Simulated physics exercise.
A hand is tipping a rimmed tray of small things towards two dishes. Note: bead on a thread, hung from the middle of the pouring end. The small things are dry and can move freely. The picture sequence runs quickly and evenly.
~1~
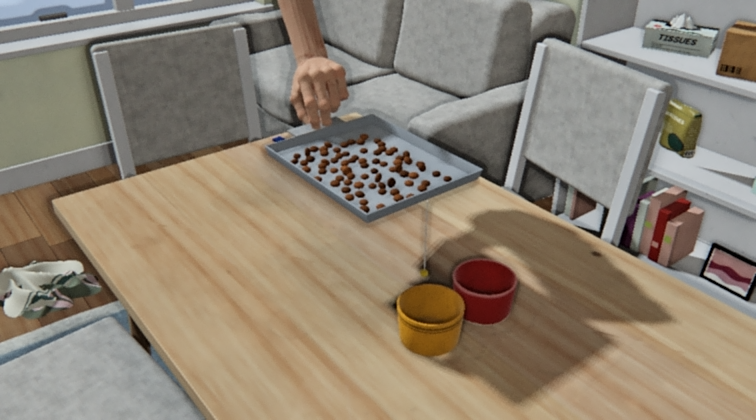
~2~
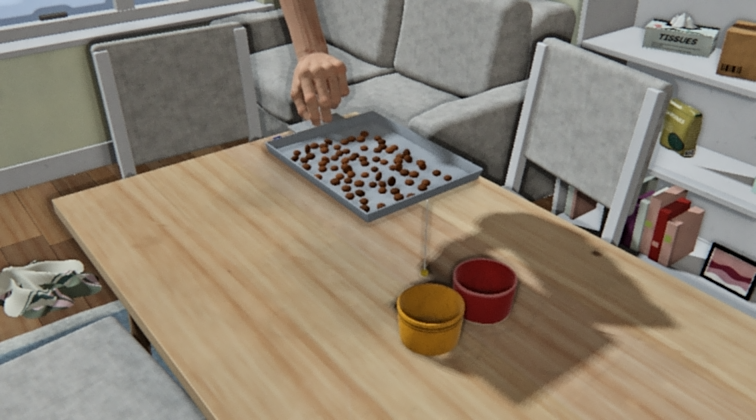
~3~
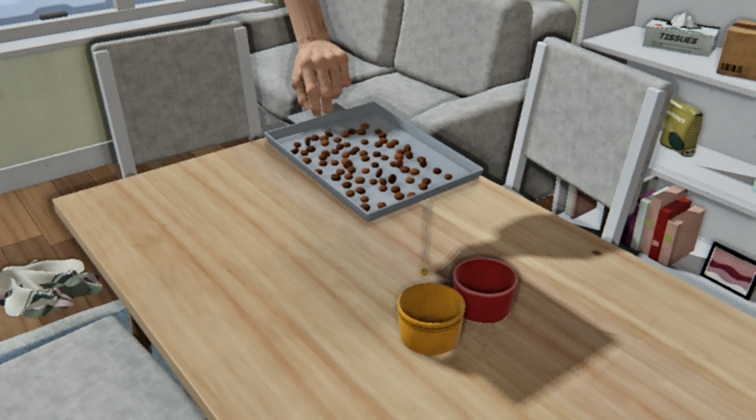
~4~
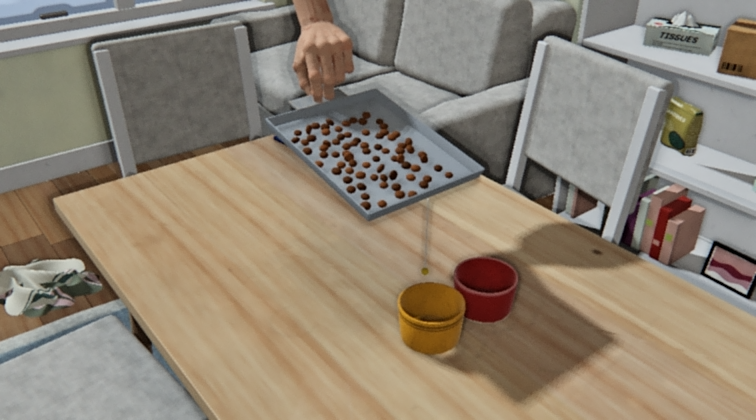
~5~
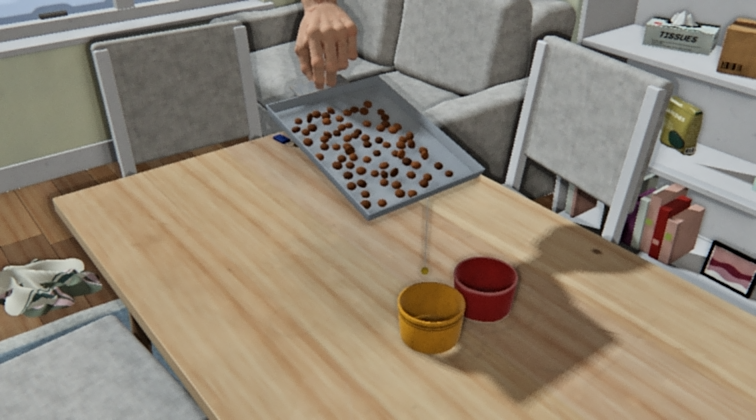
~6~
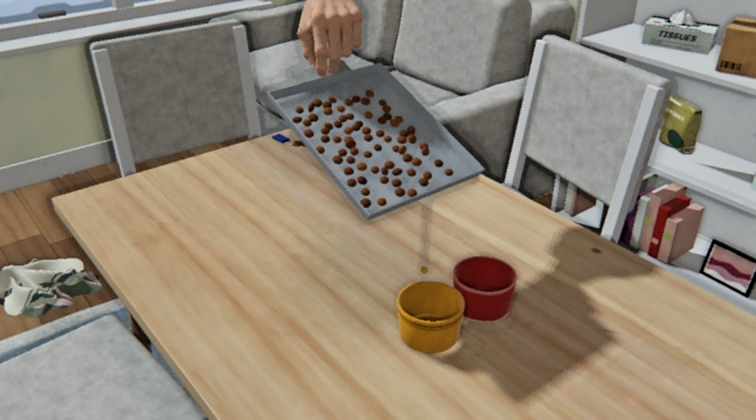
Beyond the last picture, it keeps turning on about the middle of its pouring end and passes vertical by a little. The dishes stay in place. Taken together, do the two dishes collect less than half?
No, they get the bigger share.
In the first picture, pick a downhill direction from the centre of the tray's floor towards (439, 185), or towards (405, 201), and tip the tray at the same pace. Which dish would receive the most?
The right-side dish first and the left-side dish second.
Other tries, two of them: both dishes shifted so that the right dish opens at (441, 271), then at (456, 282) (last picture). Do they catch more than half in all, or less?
For the two tries in order: Not as much as half, exceeding half.
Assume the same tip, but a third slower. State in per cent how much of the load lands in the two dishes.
It would be around 70 per cent.
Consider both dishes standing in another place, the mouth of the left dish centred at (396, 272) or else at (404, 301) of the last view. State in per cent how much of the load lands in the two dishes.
The first gives 0 %, the second 50 %.
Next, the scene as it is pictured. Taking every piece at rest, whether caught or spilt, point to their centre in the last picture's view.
I'd place the middle at about (437, 332).
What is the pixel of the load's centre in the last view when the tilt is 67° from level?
Near (417, 179).
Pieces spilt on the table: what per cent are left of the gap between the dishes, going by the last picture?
Share to the left: Near 70 per cent.
Soon, tray tipped steeply; all on the tray.
A while on, tray tipped past a quarter turn; about a quarter on the tray; about a quarter in the left dish; a small part in the right dish; a small part outside both; about a third in the air.
Towards the end, tray tipped past a quarter turn; about half in the left dish; about a quarter in the right dish; about a quarter outside both.
Finally, tray tipped past a quarter turn; about half in the left dish; about a quarter in the right dish; about a quarter outside both.
